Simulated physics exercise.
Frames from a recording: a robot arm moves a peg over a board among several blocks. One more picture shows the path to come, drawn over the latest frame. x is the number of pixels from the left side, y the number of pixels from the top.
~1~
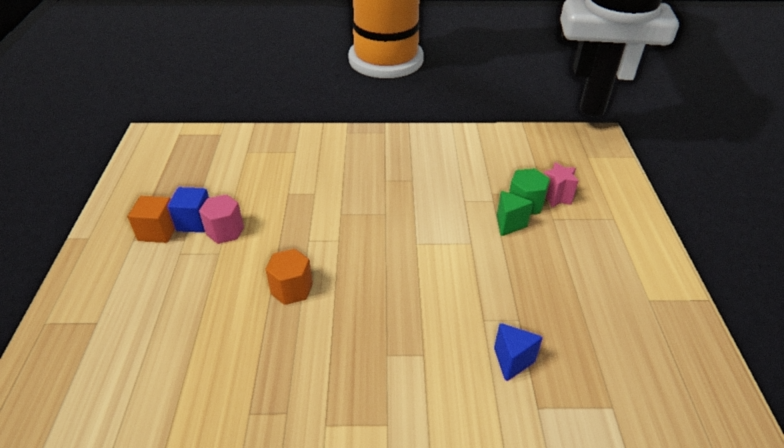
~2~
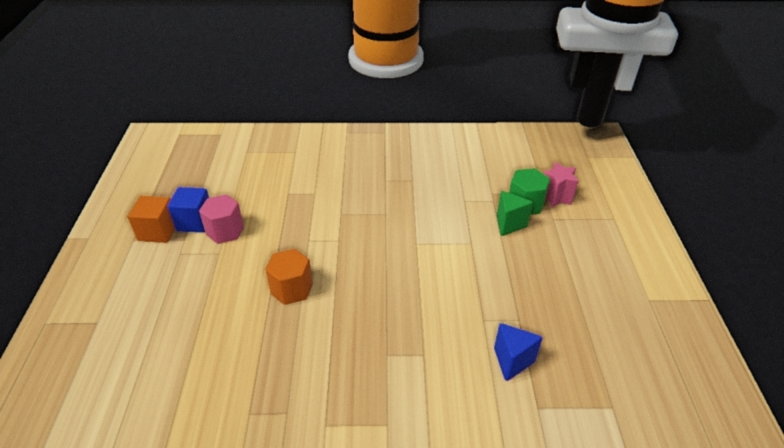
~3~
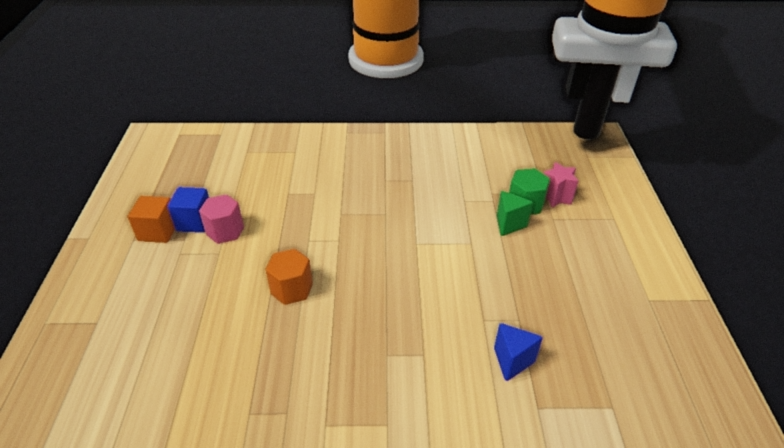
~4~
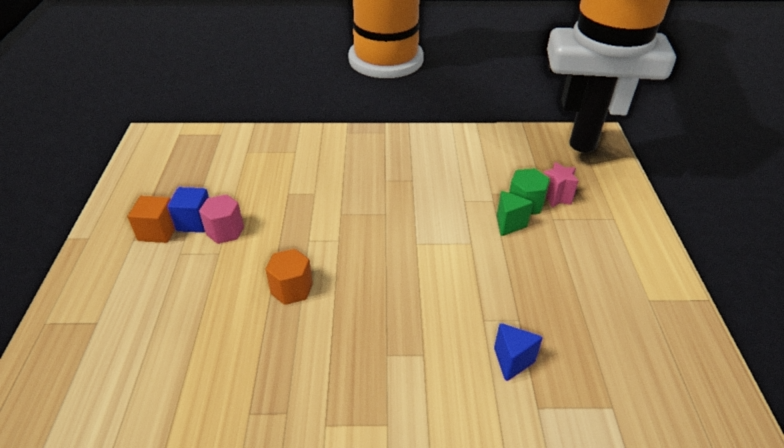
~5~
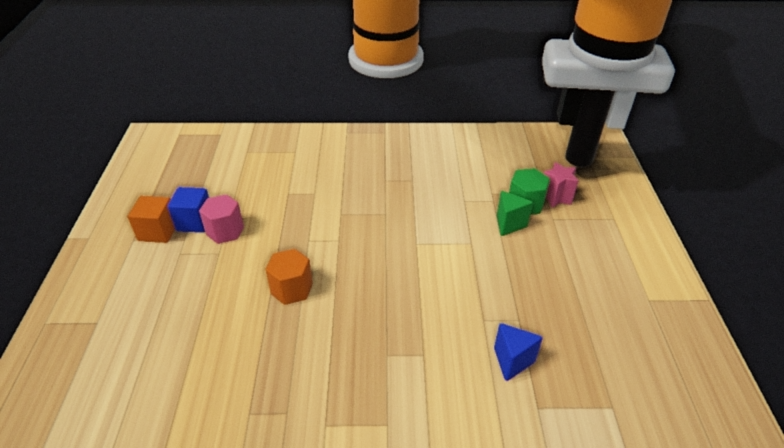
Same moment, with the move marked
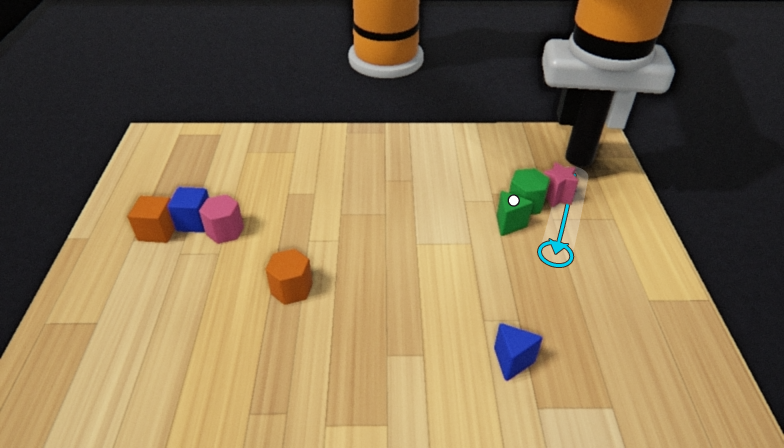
On a wooden board, a robot arm moves its black peg toward the pink star.
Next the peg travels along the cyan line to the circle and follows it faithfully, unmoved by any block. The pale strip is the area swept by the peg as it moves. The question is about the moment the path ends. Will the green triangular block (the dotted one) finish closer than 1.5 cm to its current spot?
Going by the path, no.
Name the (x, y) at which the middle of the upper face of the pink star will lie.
The point I'd pick in the picture is (530, 214).
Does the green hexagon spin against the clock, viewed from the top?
I expect not.
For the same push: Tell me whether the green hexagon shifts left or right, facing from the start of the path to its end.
It's set to shift right.
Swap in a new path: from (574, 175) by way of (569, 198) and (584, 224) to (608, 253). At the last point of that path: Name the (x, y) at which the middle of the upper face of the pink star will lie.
The middle of the upper face of the pink star will lie at about (558, 192) in the picture.
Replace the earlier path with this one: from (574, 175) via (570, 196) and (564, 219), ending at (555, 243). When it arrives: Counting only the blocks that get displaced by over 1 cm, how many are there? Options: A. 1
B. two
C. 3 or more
Choice C: 3 or more.
Drawn move, from (574, 175) to (556, 254); the dot is on the green triangular block.
What follows on the original path. One third of the way, peg at (573, 184); green hexagon at (525, 182), turned 20° clockwise; pink star at (558, 185), turned 30° clockwise.
Two thirds of the way, peg at (567, 210); green triangular block at (501, 205); green hexagon at (513, 188), turned 55° clockwise; pink star at (538, 204), turned 80° clockwise.
At the end, peg at (560, 239); green triangular block at (498, 206); green hexagon at (513, 188), turned 60° clockwise; pink star at (530, 214), turned 145° clockwise.
